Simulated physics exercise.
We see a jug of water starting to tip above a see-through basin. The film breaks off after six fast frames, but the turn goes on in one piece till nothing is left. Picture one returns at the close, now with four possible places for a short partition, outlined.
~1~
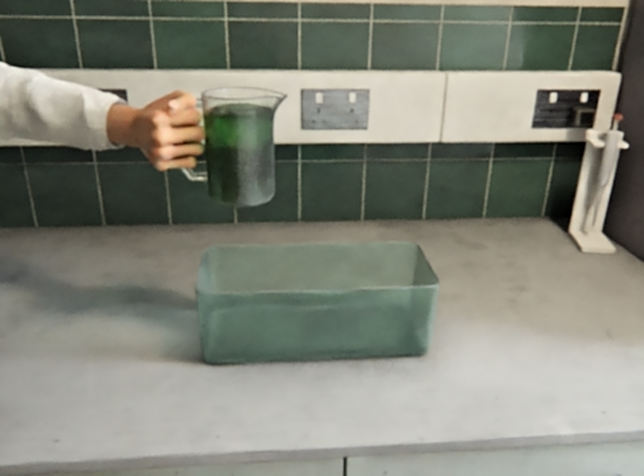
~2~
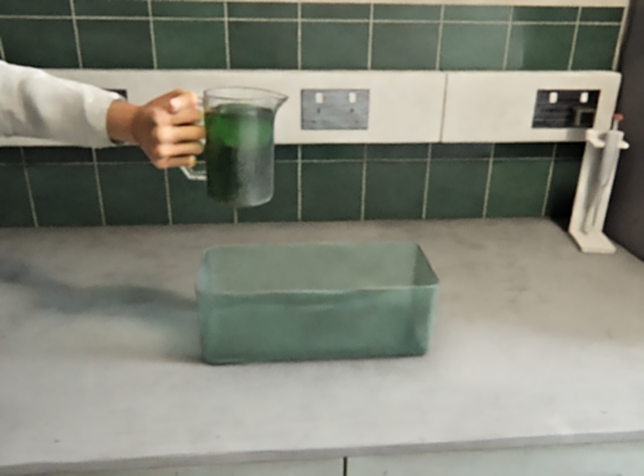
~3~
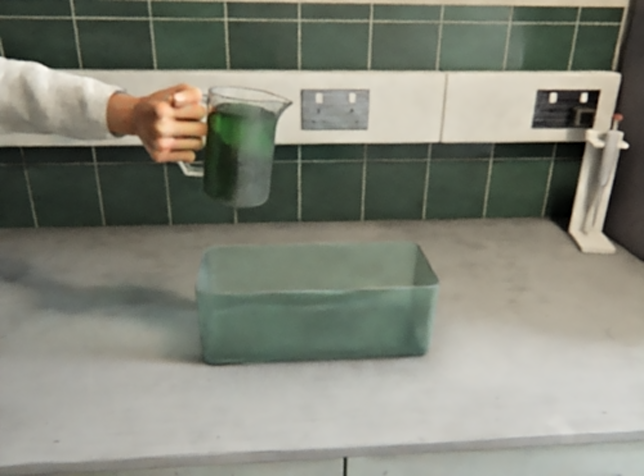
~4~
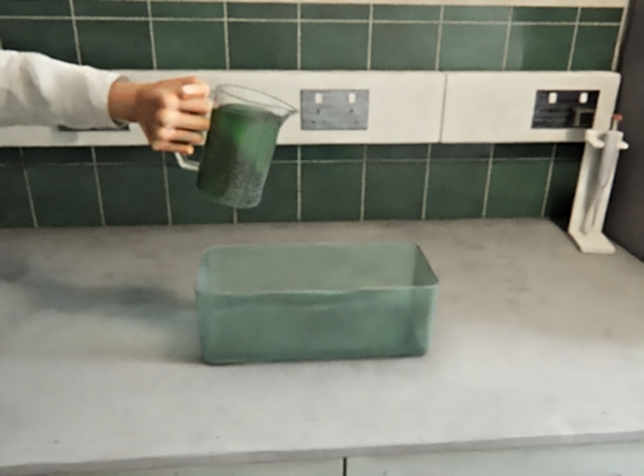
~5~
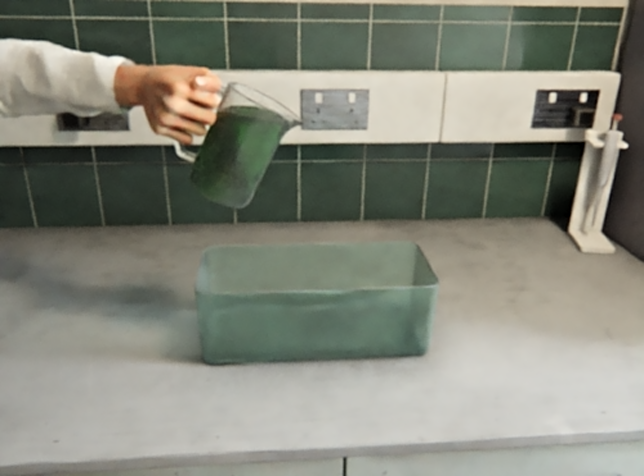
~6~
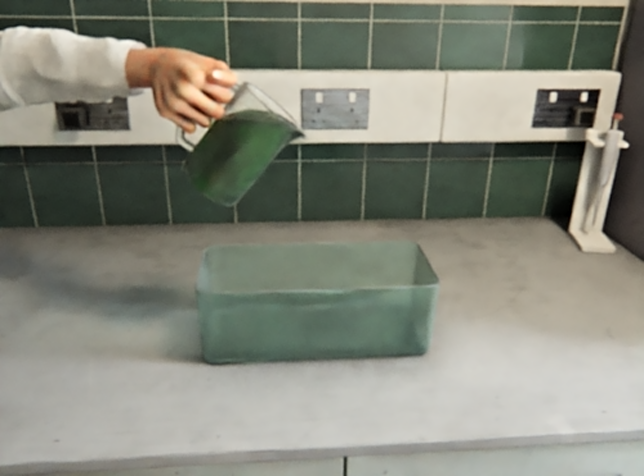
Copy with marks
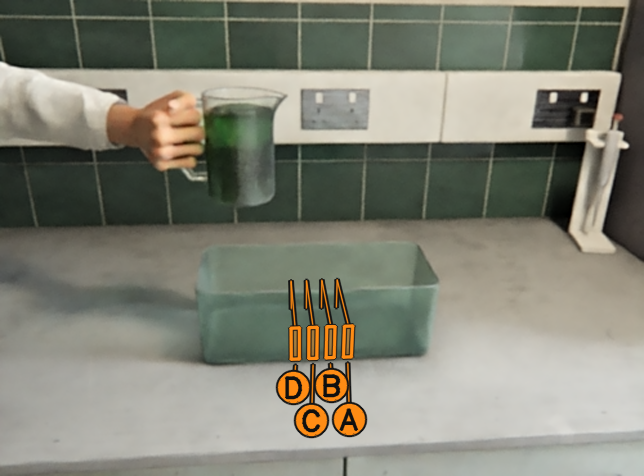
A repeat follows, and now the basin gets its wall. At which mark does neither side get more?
A beats the others.
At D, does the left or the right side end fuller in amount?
The right one.
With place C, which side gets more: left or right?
More ends on the right.
On the marked copy, A at (347, 363); B at (330, 363); C at (313, 364); D at (295, 365).
Choosing A, about 50 % ends left of the wall and 46 % right of it; 4 % is lost outside.
Choosing B, about 10 % ends left of the wall and 86 % right of it; 4 % is lost outside.
Choosing C, about 5 % ends left of the wall and 90 % right of it; 5 % is lost outside.
Choosing D, about 7 % ends left of the wall and 87 % right of it; 6 % is lost outside.
